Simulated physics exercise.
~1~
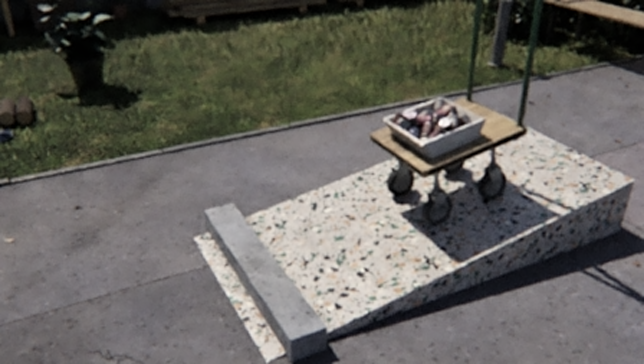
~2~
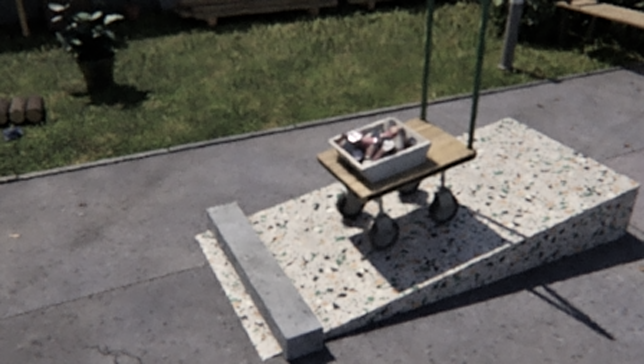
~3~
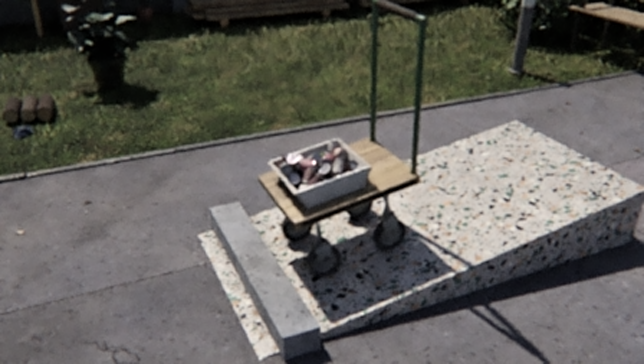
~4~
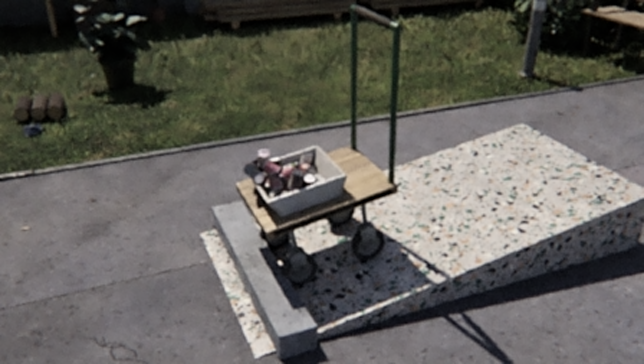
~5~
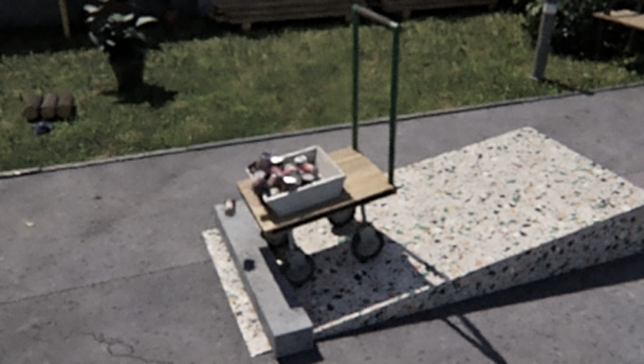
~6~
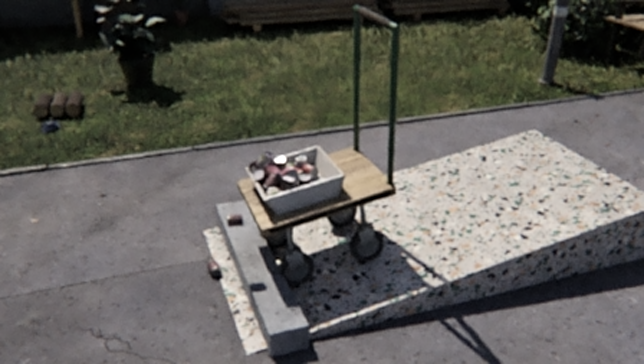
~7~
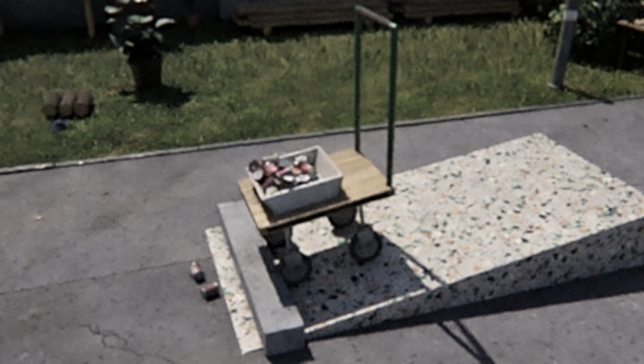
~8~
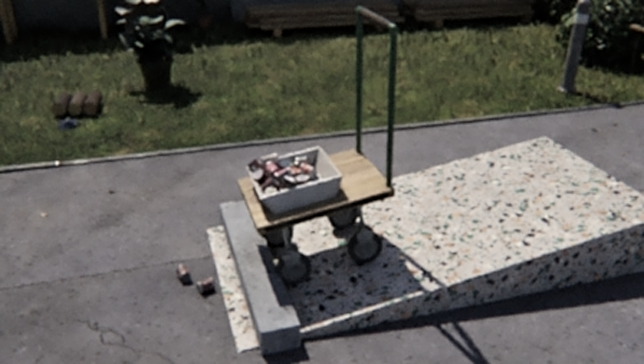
On a paved yard beside a strip of grass, a wooden-topped trolley with a green handle stands on a speckled ramp, carrying a white tote full of small tins. The trolley rolls down the ramp to the left, towards a grey kerb across its lower end. It comes to a stop at the kerb and stays upright, while the tins shift towards the front of the tote. Two tins spill over the front edge, drop past the kerb and land on the paving. They end up lying on their sides close together, with the rest still in the tote on the motionless trolley.
